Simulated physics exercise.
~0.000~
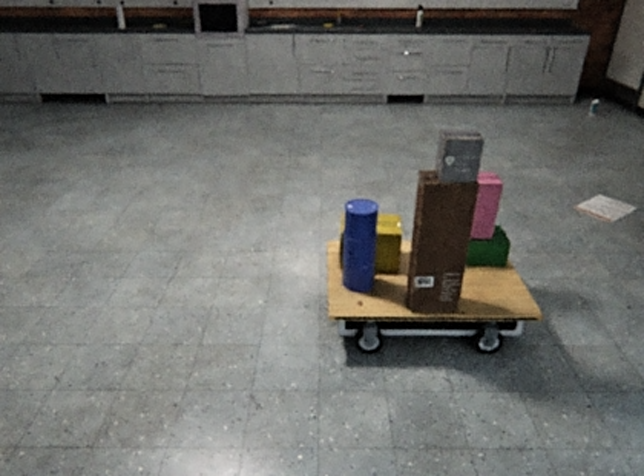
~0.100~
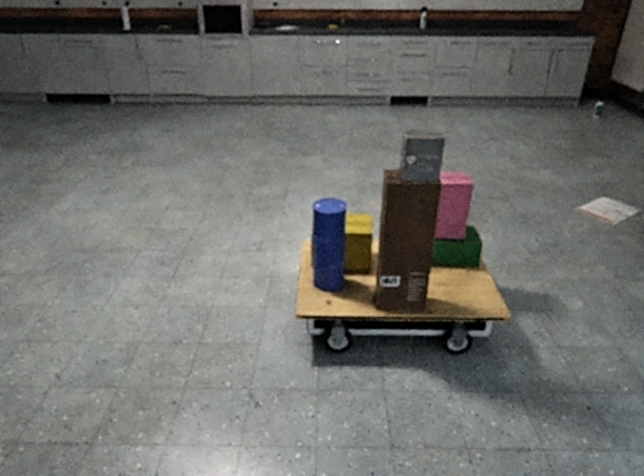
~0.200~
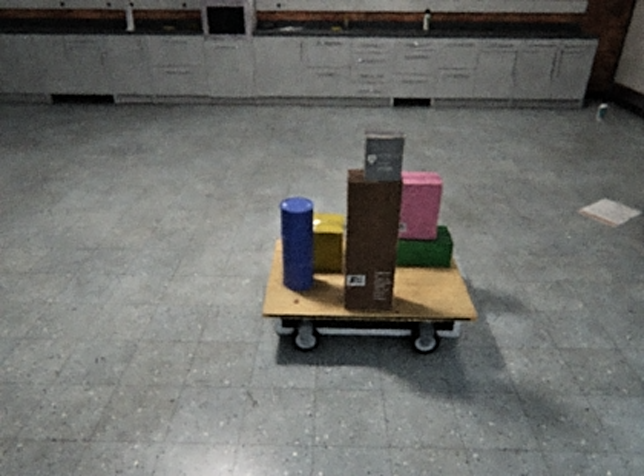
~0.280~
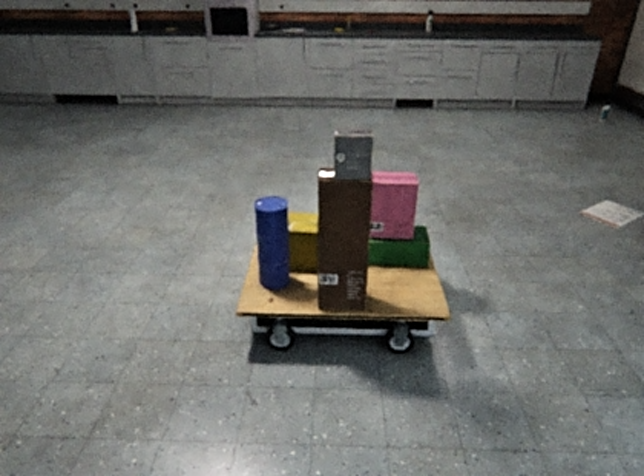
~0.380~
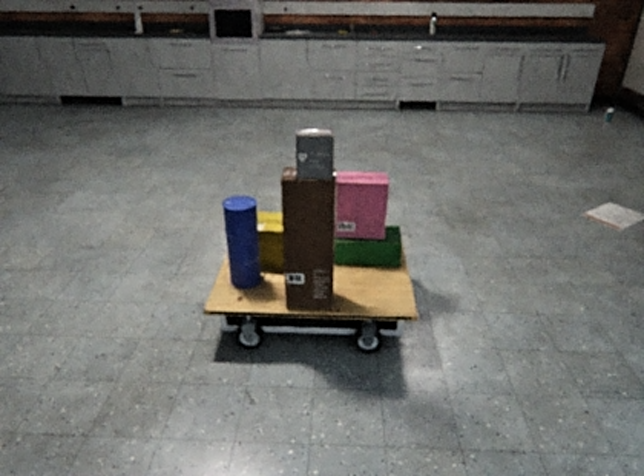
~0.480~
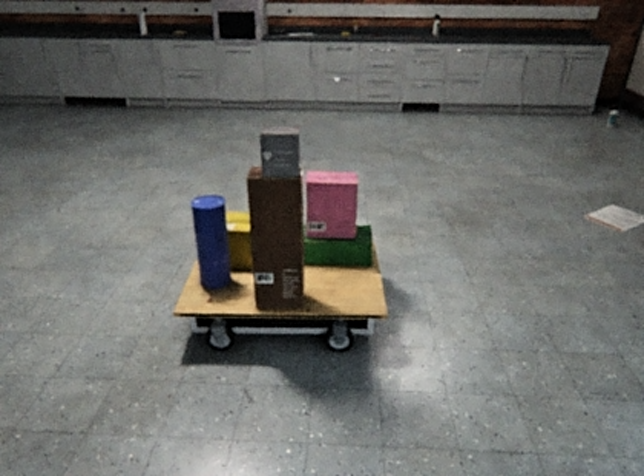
A flat cart carrying a blue canister and several boxes rolls left across the floor.
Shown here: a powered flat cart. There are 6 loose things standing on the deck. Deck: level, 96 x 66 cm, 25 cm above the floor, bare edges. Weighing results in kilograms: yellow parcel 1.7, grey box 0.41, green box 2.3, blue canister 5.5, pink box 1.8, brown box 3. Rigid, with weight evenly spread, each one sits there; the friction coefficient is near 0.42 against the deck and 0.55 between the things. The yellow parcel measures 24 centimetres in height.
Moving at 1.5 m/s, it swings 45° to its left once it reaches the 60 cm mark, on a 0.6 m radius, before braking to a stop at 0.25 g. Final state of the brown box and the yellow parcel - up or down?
Brown box down; yellow parcel down.
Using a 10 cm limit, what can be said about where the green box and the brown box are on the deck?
As for the green box, it remains where it was, and the brown box winds up somewhere else.
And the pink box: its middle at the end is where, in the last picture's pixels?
In the last view, its centre sits near (82, 265).
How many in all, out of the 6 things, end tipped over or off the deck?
Count: 4.
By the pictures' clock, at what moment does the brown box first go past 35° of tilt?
Around 0.9 s on the clock.
After 0.78 s, 117 cm covered, turned 39°; yellow parcel now off the deck; brown box 23° off upright near (206, 256); blue canister 44° off upright.
After 1.28 s, 176 cm covered, turned 45°; grey box and blue canister now off the deck; brown box 50° off upright near (48, 309); pink box moved 4 cm.
In the end (2.0 s), off the deck and tipped over, yellow parcel, grey box and blue canister; toppled on the deck, brown box; the other 2 under 10 cm from the start. In the last view, yellow parcel near (35, 328).
